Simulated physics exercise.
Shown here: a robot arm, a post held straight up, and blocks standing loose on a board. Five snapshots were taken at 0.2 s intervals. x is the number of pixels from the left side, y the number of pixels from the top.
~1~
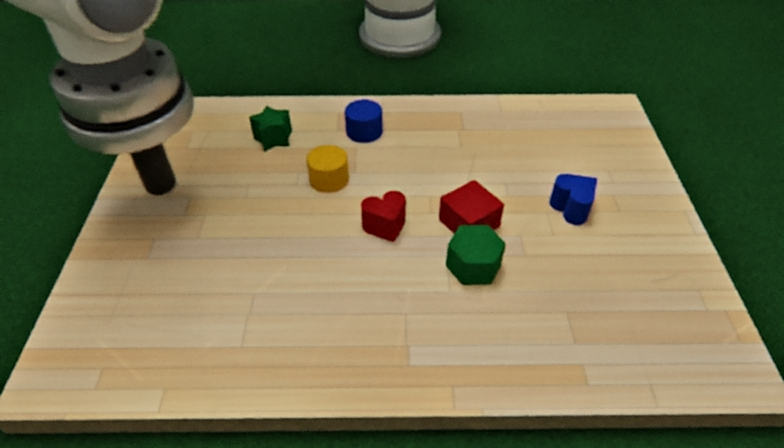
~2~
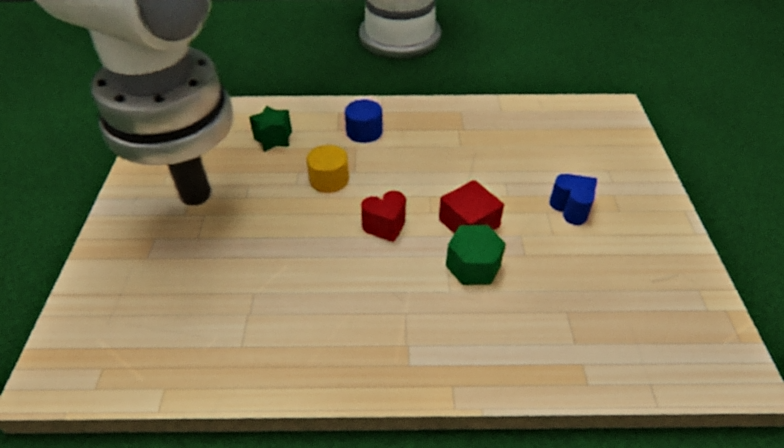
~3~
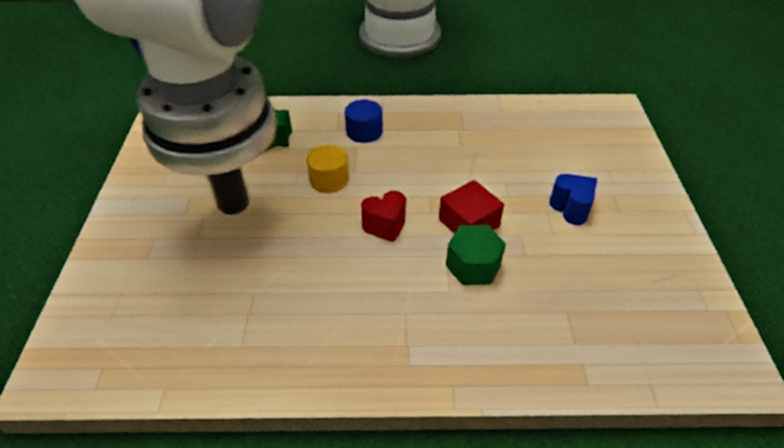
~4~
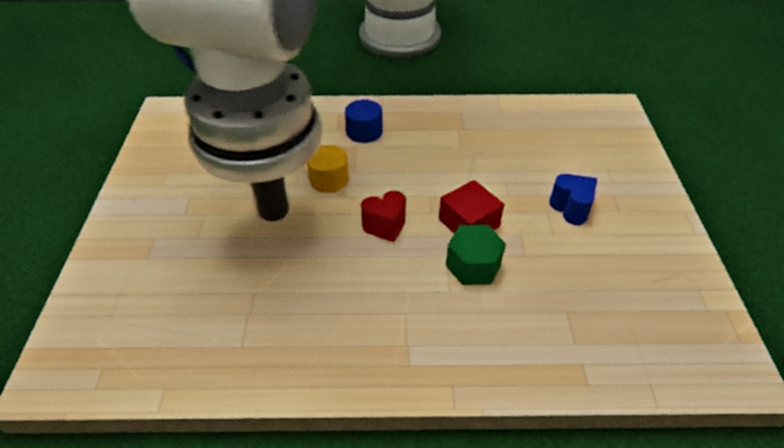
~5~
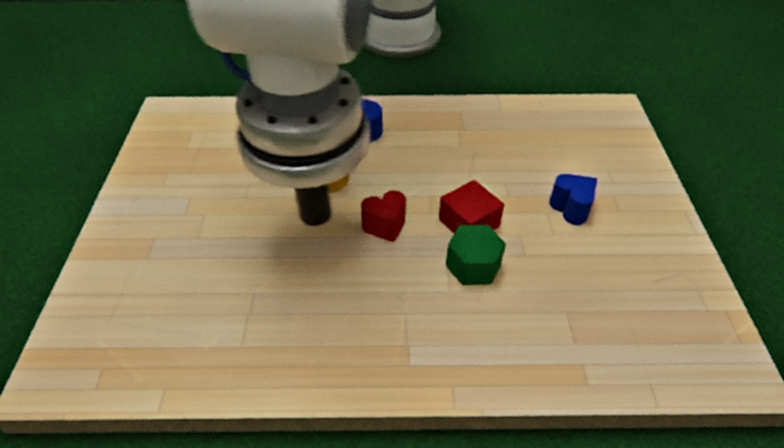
The video shows a robot arm moving its dark, upright post rightward and slightly nearer over a wooden board, passing in front of a green star and a yellow cylinder toward a red heart, while the scattered blocks stay still.
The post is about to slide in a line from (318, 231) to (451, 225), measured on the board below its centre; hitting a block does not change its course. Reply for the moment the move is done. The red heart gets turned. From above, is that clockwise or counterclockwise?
From above, counter-clockwise.
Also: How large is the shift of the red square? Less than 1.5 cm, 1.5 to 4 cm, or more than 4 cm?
Long, over 4 cm.
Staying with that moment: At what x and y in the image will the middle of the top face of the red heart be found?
Most likely (486, 188).
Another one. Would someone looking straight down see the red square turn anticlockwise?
That would be a no.
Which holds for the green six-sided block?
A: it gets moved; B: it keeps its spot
B.
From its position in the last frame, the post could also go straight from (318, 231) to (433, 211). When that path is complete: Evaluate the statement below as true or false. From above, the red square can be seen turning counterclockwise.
Answer: False.
The first path, step by step. One third of the way, post at (362, 215); red heart at (401, 202).
Two thirds of the way, post at (408, 213); red heart at (443, 192), turned 30° anticlockwise; red square at (485, 195), turned 30° clockwise.
At the end, post at (453, 210); red heart at (486, 188), turned 35° anticlockwise; red square at (528, 190), turned 25° clockwise; green six-sided block still.
